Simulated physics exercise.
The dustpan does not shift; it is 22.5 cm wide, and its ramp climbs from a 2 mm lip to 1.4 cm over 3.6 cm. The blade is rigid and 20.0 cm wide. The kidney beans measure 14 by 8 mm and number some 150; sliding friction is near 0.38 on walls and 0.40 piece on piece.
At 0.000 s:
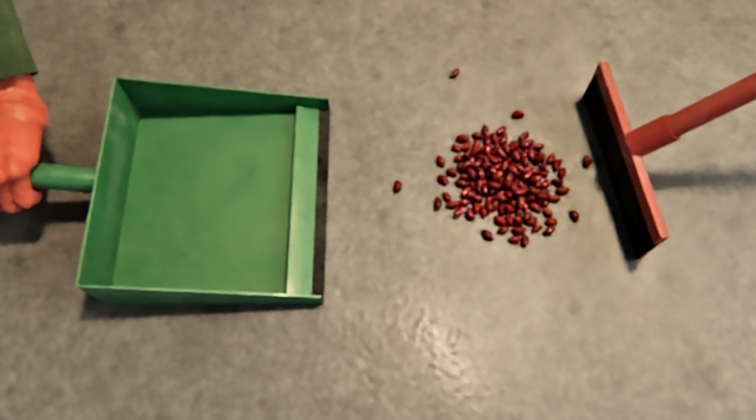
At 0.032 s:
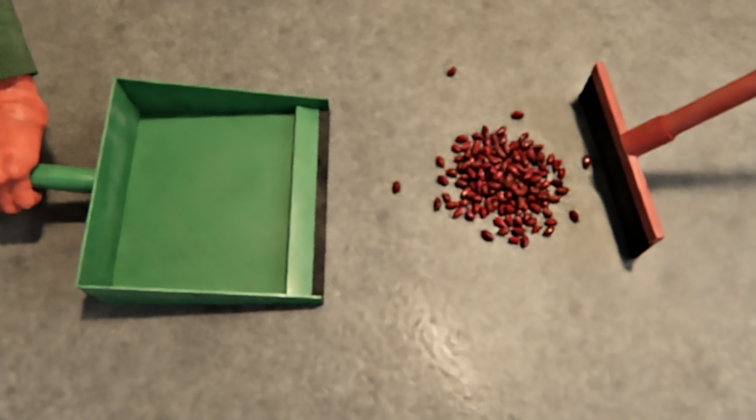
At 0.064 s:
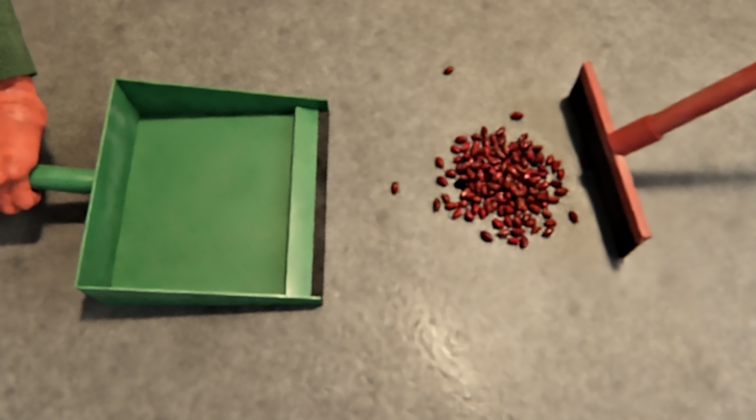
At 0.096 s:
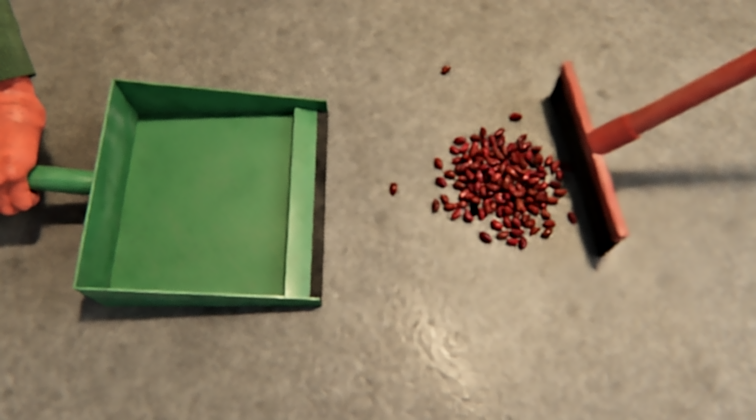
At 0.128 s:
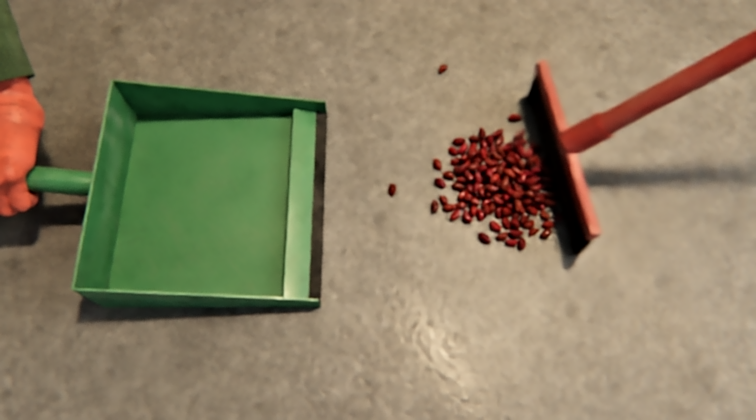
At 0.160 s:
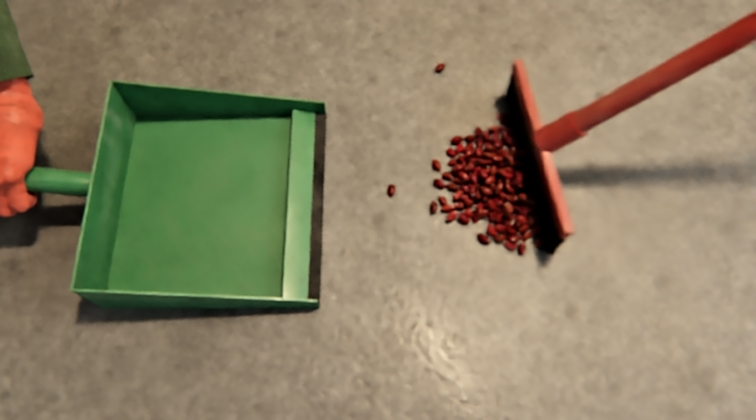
On a grey concrete floor, a red squeegee-like blade slides left into a pile of red beans beside a still green dustpan.
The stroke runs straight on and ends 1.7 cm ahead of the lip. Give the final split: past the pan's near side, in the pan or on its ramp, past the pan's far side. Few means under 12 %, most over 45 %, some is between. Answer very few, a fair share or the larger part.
Near side very few, pan a fair share, far side very few.
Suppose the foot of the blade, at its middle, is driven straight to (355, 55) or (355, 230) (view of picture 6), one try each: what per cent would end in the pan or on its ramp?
Some 0 and 30 per cent.
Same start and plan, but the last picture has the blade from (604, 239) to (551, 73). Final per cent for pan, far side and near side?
Pan 20, far 5, near 5.
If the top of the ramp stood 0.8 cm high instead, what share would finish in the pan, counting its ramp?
Then about 30 per cent.
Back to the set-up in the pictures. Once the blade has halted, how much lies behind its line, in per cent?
Some 10 per cent.
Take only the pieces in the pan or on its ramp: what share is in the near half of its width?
About 30 per cent.
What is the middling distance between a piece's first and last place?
Some 20 cm.
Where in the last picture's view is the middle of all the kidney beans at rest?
Around (329, 188).
Then, at 0.30 s, middle of the blade 12 cm from the lip; 0 % over the lip, far side 5 %, near side 0 %.
After 0.39 s, middle of the blade 5 cm from the lip; 0 % over the lip, far side 5 %, near side 5 %.
Then, at 0.61 s, middle of the blade 3 cm from the lip; 25 % over the lip, far side 5 %, near side 5 %.
By 2.2 s all is still; near side 5 %, pan 25 %, far side 5 %, in front of the lip or behind the blade 65 %.
